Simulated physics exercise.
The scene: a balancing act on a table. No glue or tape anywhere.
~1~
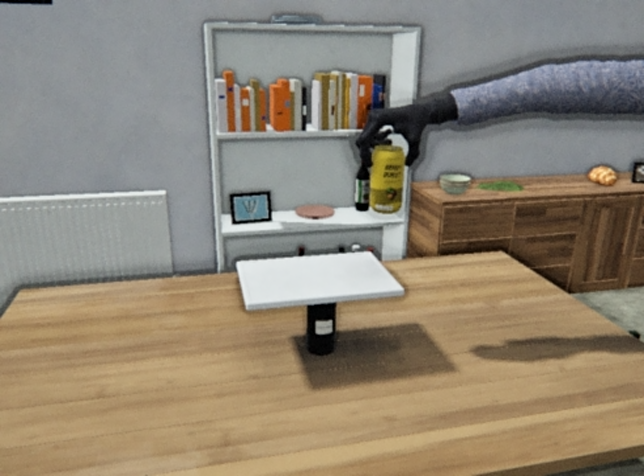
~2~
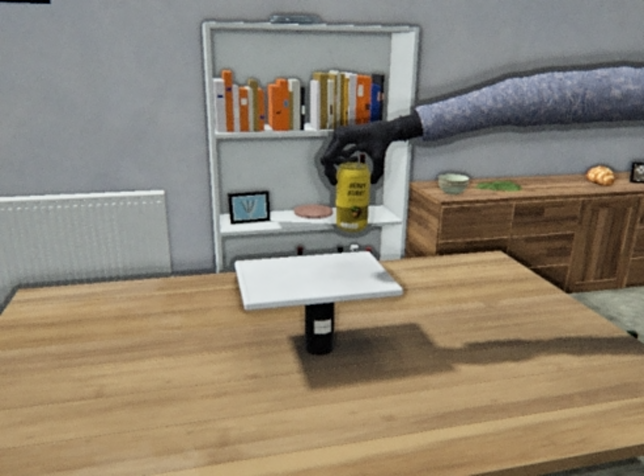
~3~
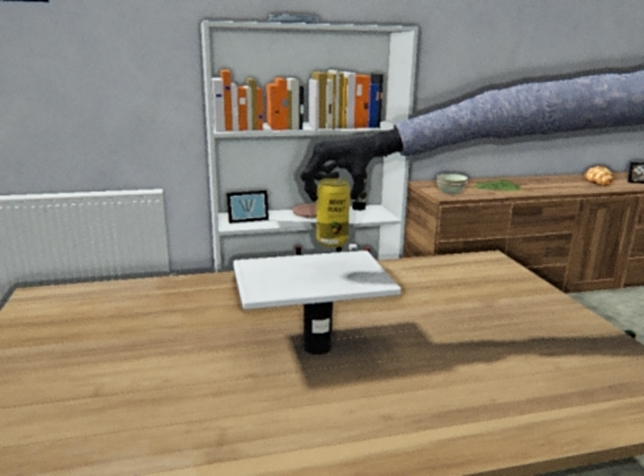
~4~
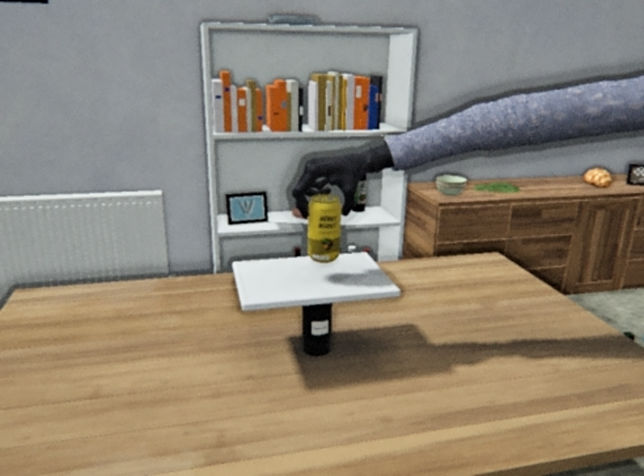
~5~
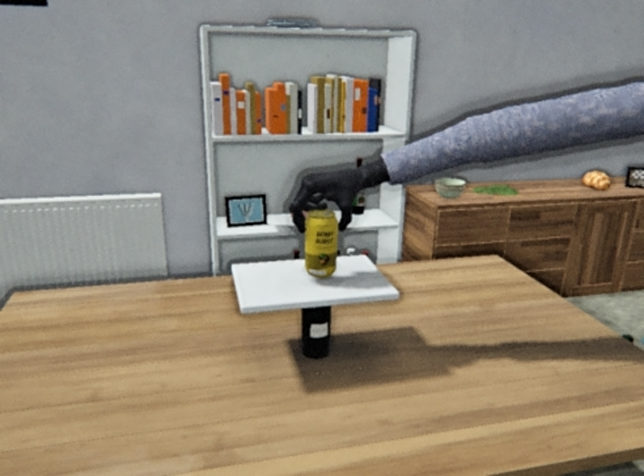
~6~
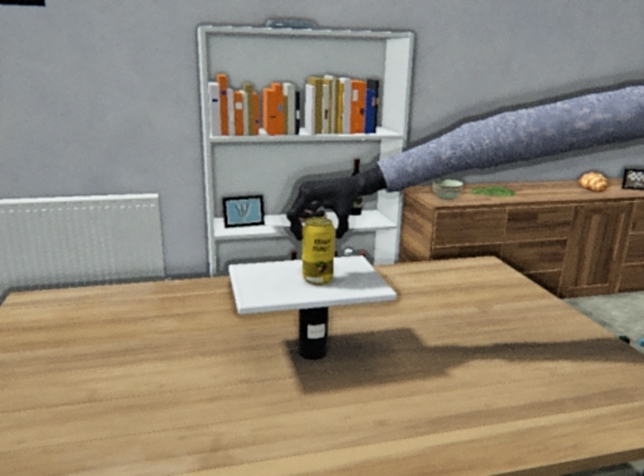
A black-gloved hand in a grey sleeve, reaching in from the right, holds a yellow can above a white lid balanced on a dark bottle. The wooden table is seen from slightly above, with a bookshelf, a pale radiator and wooden cabinets behind it. The hand carries the can left and lowers it onto the lid, fingers still around its top, while the view shifts very slightly.
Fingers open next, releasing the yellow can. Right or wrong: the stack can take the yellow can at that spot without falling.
Right.
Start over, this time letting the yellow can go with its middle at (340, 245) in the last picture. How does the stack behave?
What happens next is that it remains standing.
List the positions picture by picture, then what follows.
In the first frame, on its way; yellow can (387, 180); white lid (316, 278).
In the second frame, on its way; yellow can (353, 197); white lid (314, 278).
In the third frame, on its way; yellow can (333, 213); white lid (313, 277).
In the fourth frame, on its way; yellow can (324, 229); white lid (312, 279).
In the fifth frame, on its way; yellow can (321, 244); white lid (311, 281).
In the sixth frame, in place under the hand; yellow can (318, 251); white lid (308, 282).
Then, 0.80 s on from there, no change.
Then, 1.70 s on from there, yellow can resting near (318, 252).
In the end, all 3 unmoved. At the end, from the last picture's camera, yellow can near (318, 252). The stack keeps its balance.
